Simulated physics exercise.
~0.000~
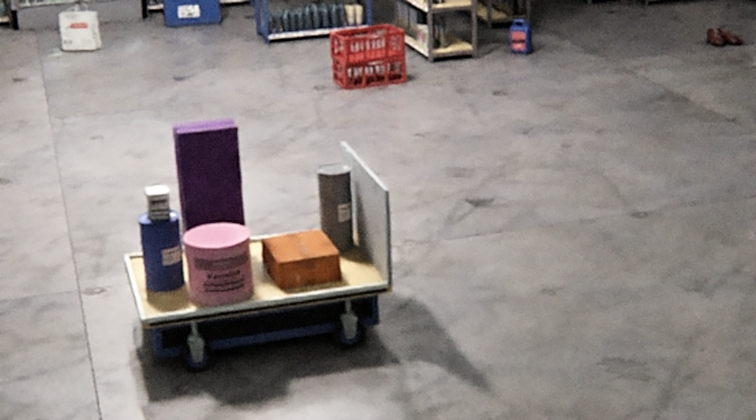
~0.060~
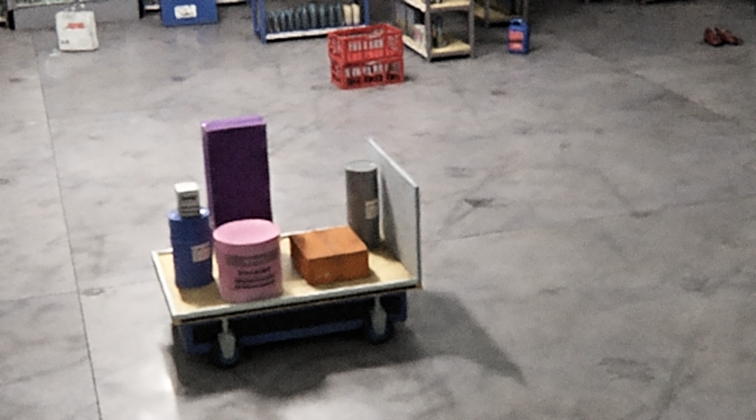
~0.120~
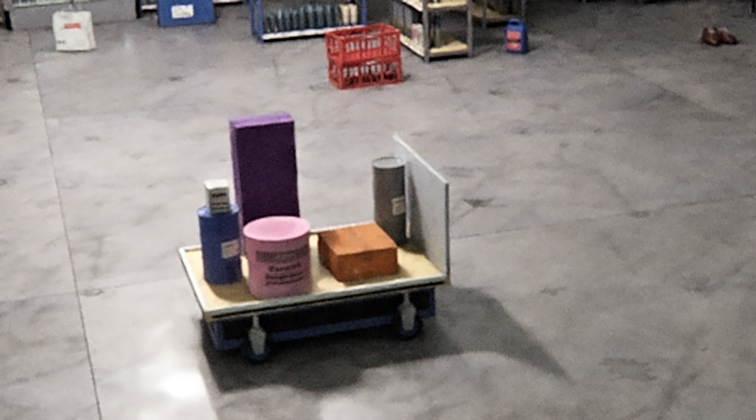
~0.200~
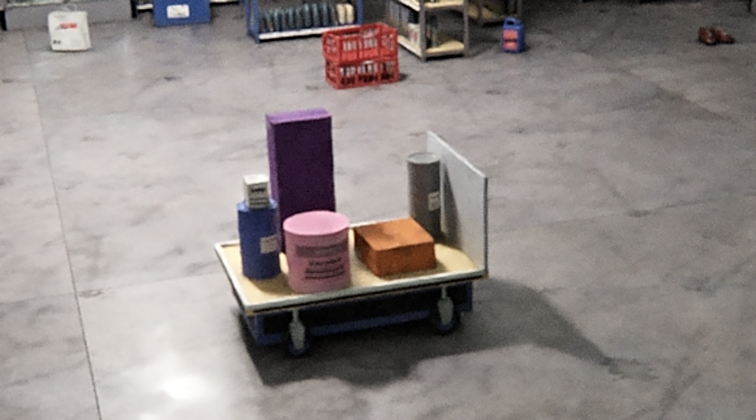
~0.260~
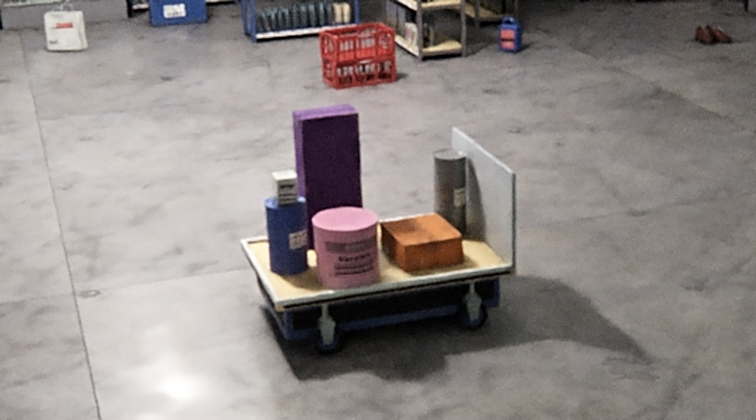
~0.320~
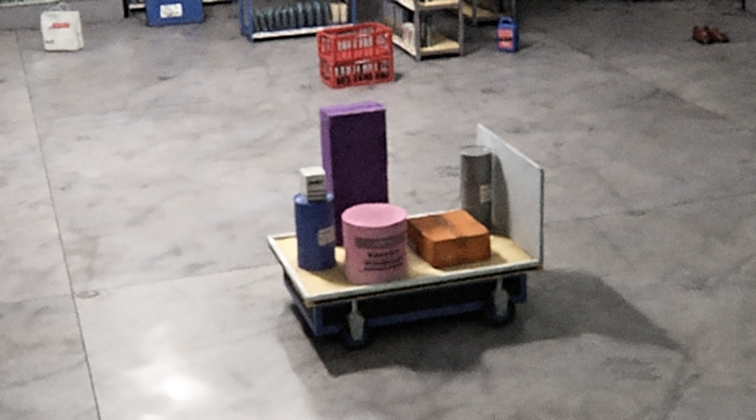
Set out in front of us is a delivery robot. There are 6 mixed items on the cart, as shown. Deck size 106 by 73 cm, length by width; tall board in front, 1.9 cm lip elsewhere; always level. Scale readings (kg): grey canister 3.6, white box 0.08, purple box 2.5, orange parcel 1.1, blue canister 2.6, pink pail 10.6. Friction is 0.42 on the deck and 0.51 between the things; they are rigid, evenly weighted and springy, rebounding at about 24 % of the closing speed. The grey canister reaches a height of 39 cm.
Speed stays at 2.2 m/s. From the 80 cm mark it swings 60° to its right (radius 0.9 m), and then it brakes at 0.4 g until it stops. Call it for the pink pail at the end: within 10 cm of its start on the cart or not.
Not within.
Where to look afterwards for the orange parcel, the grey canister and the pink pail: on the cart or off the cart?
When everything stops, the orange parcel is still in bounds, the grey canister is out of bounds, and the pink pail is still in bounds.
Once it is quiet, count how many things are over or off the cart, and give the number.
That makes 2.
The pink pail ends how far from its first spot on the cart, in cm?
Roughly 18 cm.
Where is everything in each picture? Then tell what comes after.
Cart 0 cm along; pink pail (219, 265); grey canister (336, 208), in the first frame.
Cart 13 cm along; purple box (238, 189); orange parcel (329, 255), in the second frame.
Cart 26 cm along; blue canister (221, 244); grey canister (389, 202), in the third frame.
Cart 44 cm along; white box (256, 192); purple box (302, 181), in the fourth frame.
Cart 57 cm along; orange parcel (421, 242); blue canister (287, 235), in the fifth frame.
Cart 70 cm along; pink pail (376, 245); grey canister (476, 189), in the sixth frame.
After 0.62 s, cart 136 cm along, turned 26°; grey canister now off the cart; pink pail moved 6 cm near (506, 234); purple box 15° off upright.
After 0.92 s, cart 202 cm along, turned 60°; purple box now off the cart; pink pail moved 18 cm near (631, 252); orange parcel moved 27 cm.
After 1.22 s, cart 252 cm along, turned 60°; pink pail moved 18 cm near (735, 280); orange parcel moved 23 cm; white box moved 20 cm.
In the end (1.9 s), off the cart, grey canister and purple box; not toppled but over 10 cm from the start, white box, orange parcel, blue canister and pink pail.
